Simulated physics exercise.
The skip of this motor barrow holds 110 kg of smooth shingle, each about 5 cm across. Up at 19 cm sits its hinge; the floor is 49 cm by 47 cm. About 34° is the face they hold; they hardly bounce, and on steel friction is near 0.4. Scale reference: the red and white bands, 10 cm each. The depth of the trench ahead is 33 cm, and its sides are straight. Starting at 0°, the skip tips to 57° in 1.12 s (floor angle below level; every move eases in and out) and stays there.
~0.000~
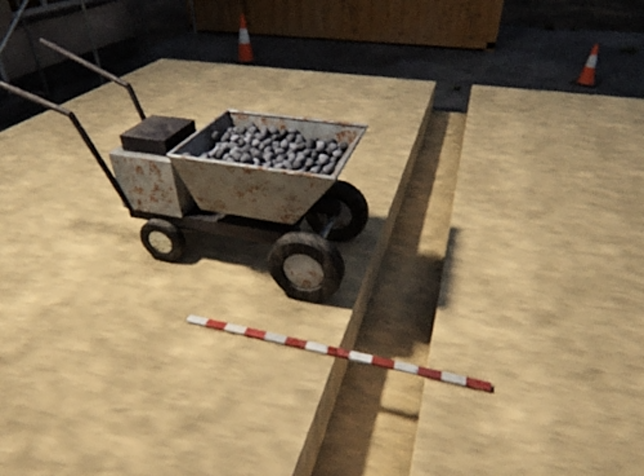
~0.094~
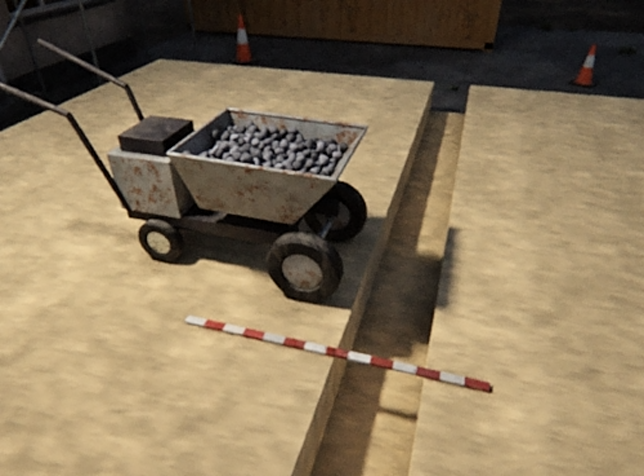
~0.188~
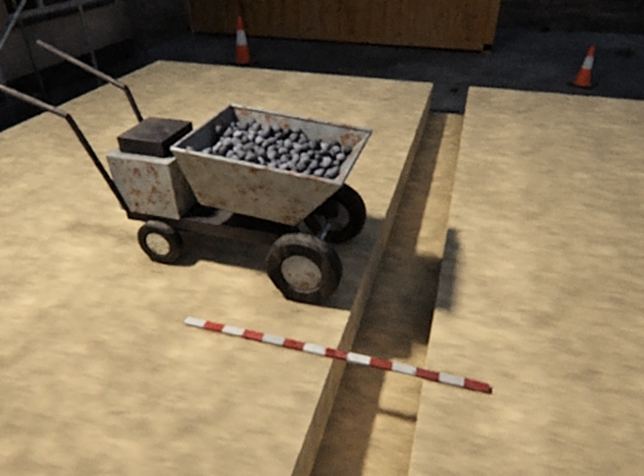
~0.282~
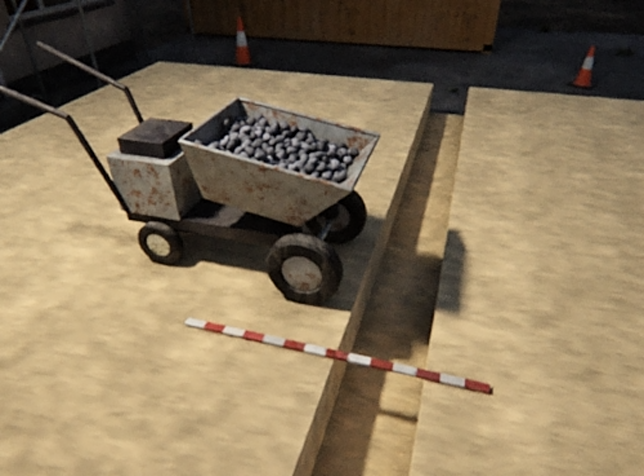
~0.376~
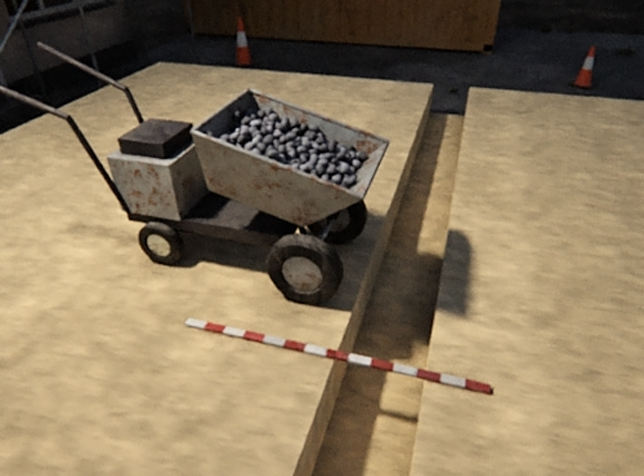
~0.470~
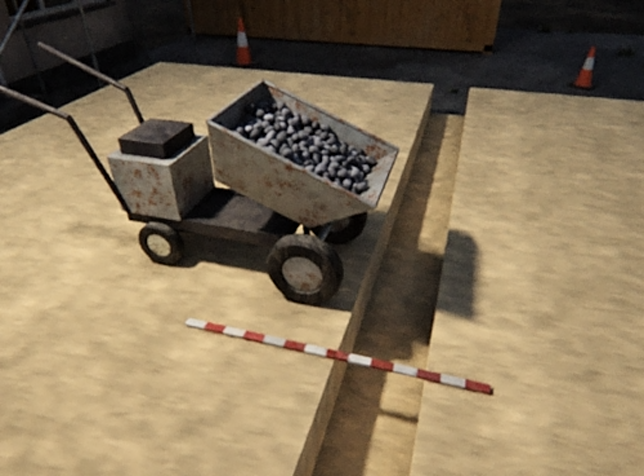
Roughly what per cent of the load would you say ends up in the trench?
I'd say 30 per cent ends up in the trench.
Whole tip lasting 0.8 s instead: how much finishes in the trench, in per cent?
Roughly 25% would finish there.
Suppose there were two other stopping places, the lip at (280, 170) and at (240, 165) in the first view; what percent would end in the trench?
Near 65 and near 55 percent.
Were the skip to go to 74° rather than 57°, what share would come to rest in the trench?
With that change, near 30 per cent.
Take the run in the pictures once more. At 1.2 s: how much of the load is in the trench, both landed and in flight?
About 5 per cent by then.
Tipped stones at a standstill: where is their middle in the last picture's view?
I'd point to around (457, 289).
After 0.8 s the floor is at 48°; 100 % in the skip; the foremost stones are at (399, 212).
After 1.2 s the floor is at 57°; 86 % in the skip, 6 % in the trench, 9 % past the trench; the foremost stones are at (473, 283).
After 1.6 s the floor is at 57°; 56 % in the skip, 7 % in the trench, 36 % past the trench; the foremost stones are at (563, 306).
After 3.5 s the floor is at 57°; 29 % in the skip, 30 % in the trench, 41 % past the trench; the foremost stones are past the picture's edge.
